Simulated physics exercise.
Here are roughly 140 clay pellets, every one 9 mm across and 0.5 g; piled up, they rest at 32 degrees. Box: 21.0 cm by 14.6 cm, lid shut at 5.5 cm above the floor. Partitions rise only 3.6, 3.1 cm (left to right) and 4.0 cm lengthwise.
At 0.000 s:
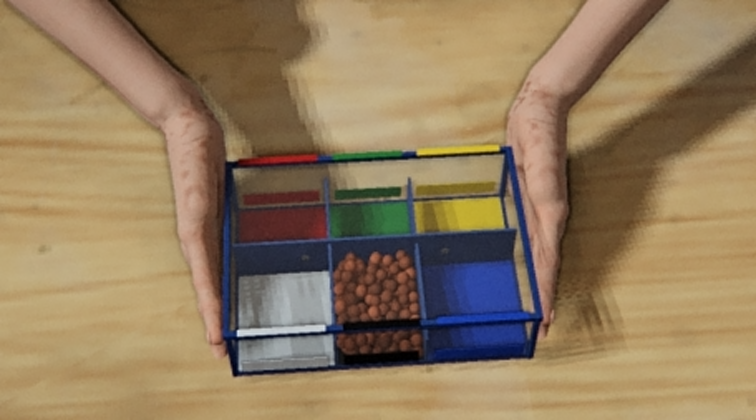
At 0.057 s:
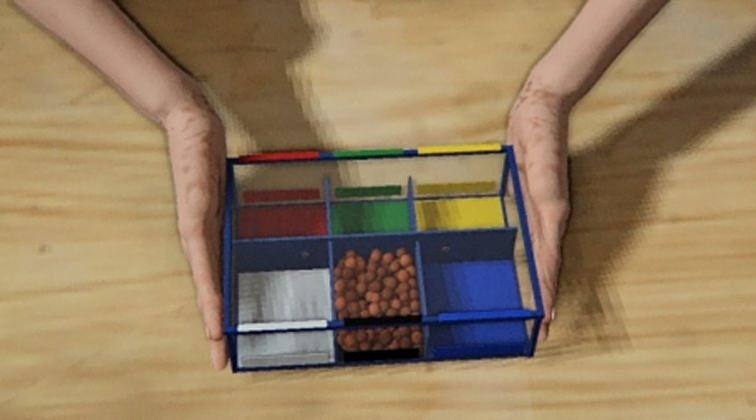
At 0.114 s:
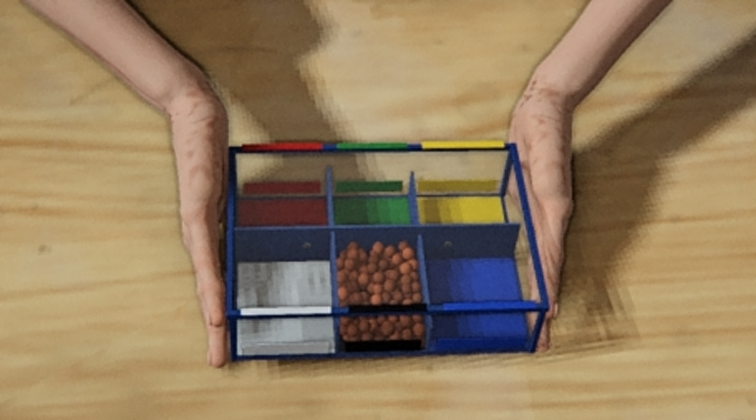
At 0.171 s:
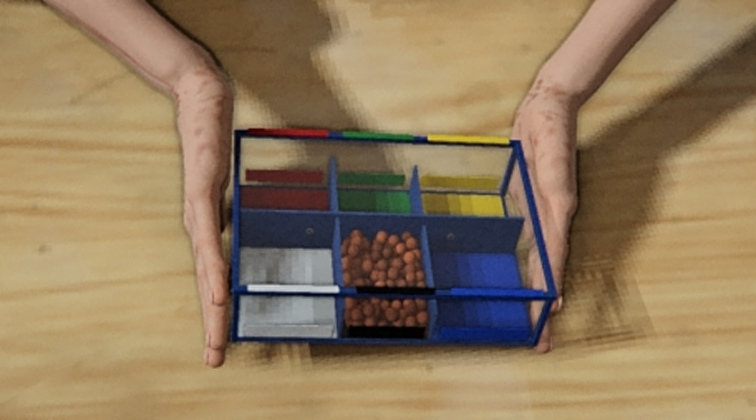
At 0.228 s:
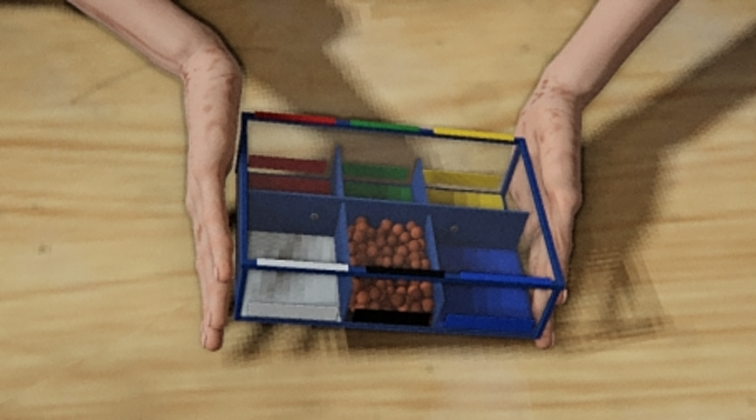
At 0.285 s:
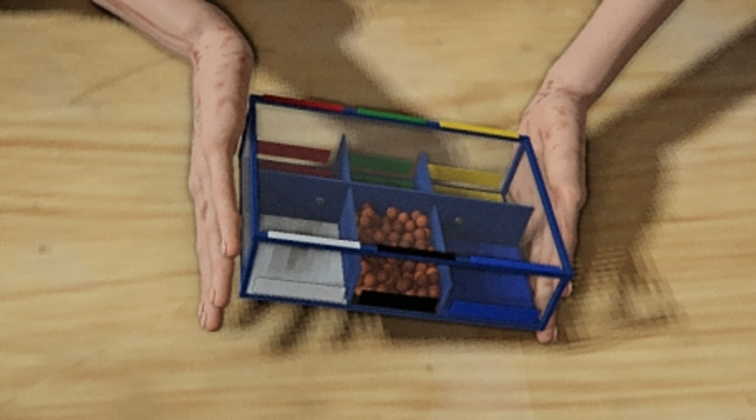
Two hands held a clear, blue-edged box with coloured compartments above a wooden surface and gradually tilted it, raising the front, especially on the left, while the small brown balls stayed in the front middle section.
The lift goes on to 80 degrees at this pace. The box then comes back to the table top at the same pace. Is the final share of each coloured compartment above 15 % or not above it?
In the end red: Holds a share within the limit; blue: Holds a share past the limit; green: Holds a share within the limit; yellow: Holds a share past the limit; white: Holds a share within the limit; black: Holds a share past the limit.
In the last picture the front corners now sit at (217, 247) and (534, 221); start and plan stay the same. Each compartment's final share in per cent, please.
Final shares: Red 5%, blue 0%, green 10%, yellow 0%, white 0%, black 80%.
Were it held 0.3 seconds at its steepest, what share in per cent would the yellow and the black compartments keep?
In per cent: Yellow 25; black 55.
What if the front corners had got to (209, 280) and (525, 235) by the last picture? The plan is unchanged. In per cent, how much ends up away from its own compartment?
Estimate: Around 15 %.
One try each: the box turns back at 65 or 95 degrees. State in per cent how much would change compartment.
About 10 and 75 per cent.
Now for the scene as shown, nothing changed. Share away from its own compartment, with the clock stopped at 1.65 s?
Close to 45 in a hundred.
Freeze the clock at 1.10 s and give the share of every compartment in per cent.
Red 0, blue 15, green 0, yellow 5, white 0, black 80.
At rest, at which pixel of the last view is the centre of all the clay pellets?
Est. centre at rest: (410, 272) px.
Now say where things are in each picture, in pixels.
The first frame shows box tilt 0 degrees, front corners at (229, 334) and (536, 315); black 100 %.
The second frame shows box tilt 1 degrees, front corners at (230, 328) and (538, 312).
The third frame shows box tilt 5 degrees, front corners at (233, 312) and (543, 305), lowest corner right back.
The fourth frame shows box tilt 10 degrees, front corners at (239, 288) and (550, 294), lowest corner right back.
The fifth frame shows box tilt 14 degrees, front corners at (247, 262) and (558, 283), lowest corner right back.
The sixth frame shows box tilt 19 degrees, front corners at (258, 234) and (566, 273), lowest corner right back; black 100 %. Its pace works out near 85 degrees a second.
After 1.10 s, tilt 79 degrees; blue 15 %, yellow 5 %, black 80 %.
Then, at 1.65 s, tilt 34 degrees; blue 20 %, yellow 25 %, black 55 %.
After 2.25 s, tilt 0 degrees; blue 20 %, yellow 25 %, black 55 %.
In the end, at 3.0 s, red 0 %, blue 20 %, green 0 %, yellow 25 %, white 0 %, black 55 %.
